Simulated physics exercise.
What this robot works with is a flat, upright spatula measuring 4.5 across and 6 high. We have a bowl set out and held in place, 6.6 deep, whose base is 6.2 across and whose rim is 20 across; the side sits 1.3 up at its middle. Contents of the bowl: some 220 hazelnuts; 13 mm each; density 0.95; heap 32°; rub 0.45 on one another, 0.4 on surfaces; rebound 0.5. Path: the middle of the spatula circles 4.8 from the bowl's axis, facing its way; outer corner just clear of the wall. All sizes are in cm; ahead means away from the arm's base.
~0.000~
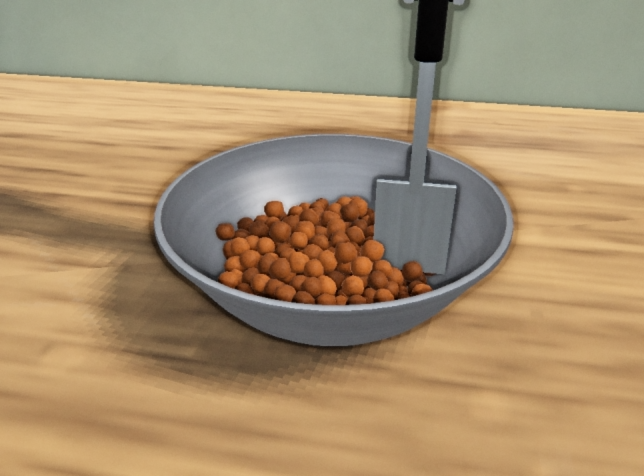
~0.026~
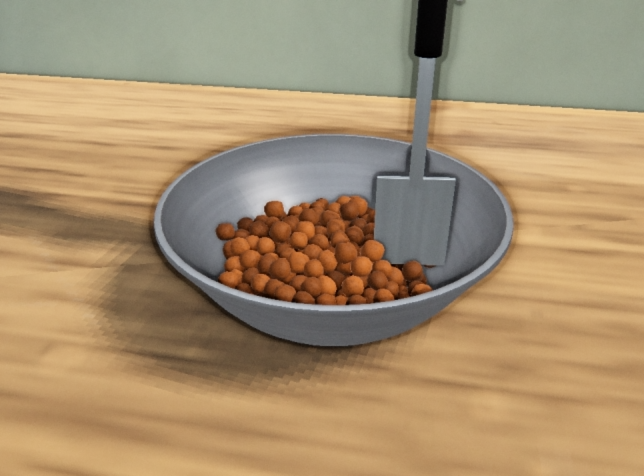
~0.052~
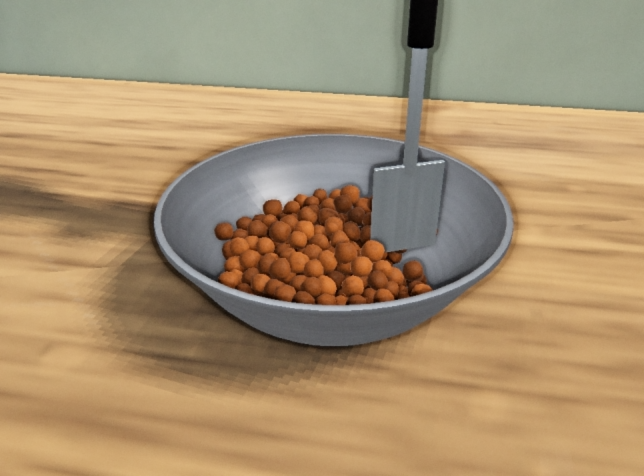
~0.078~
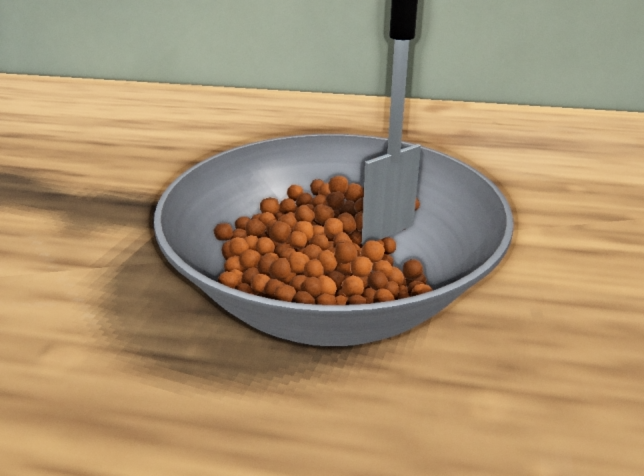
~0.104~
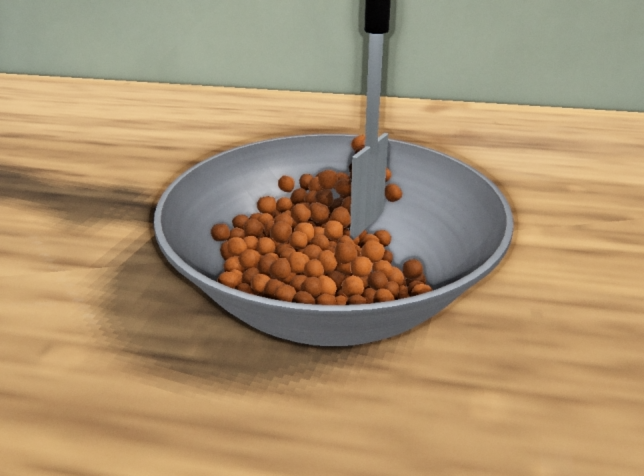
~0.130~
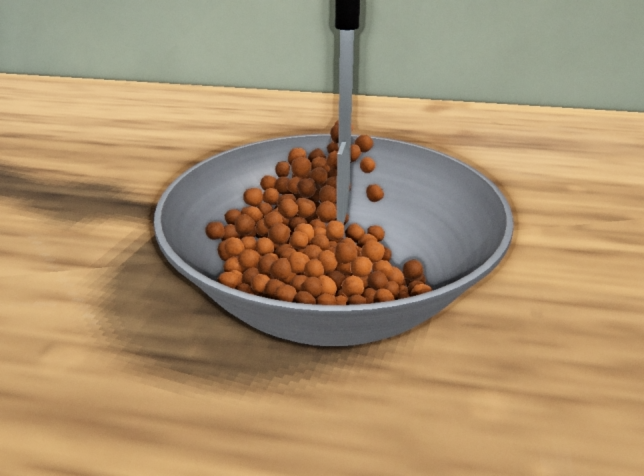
The clip opens on a grey bowl of small, round brown nuts on a wooden surface, with an upright spatula at its right side. The spatula sweeps leftward along the back of the bowl, turning until its blade is edge-on, while nuts bunch up high against the back wall and a few scatter to its right.
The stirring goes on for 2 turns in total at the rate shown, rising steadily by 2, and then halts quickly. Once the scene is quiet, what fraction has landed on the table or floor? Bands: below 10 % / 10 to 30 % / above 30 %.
Between 10 and 30 %.
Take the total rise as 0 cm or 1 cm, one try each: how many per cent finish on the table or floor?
Near 35 in a hundred, then near 30 in a hundred.
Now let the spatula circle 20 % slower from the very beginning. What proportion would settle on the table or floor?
That would be some 10 percent.
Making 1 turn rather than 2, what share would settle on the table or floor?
Roughly 15 percent would end up there.
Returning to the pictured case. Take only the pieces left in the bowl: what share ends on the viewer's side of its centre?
50 %.
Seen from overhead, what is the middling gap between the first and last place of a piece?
I'd estimate close to 7 cm.
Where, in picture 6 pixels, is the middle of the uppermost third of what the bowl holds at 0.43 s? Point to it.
I'd put its middle near (419, 258).
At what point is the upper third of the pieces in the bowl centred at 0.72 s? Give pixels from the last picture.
Roughly pixel (329, 247).
After 0.43 s, 336° round, highest piece 9 above the table; 197 in the bowl, 17 on the table or floor, 10 in flight or on the tool.
After 0.72 s, 221° round, highest piece 6 above the table; 189 in the bowl, 35 on the table or floor.
After 1.07 s, 0° round, highest piece 4 above the table; 189 in the bowl, 35 on the table or floor.
After 1.77 s, 0° round, highest piece 4 above the table; 189 in the bowl, 35 on the table or floor.
In the end, 189 in the bowl, 35 on the table or floor. That is 16 % on the table or floor.
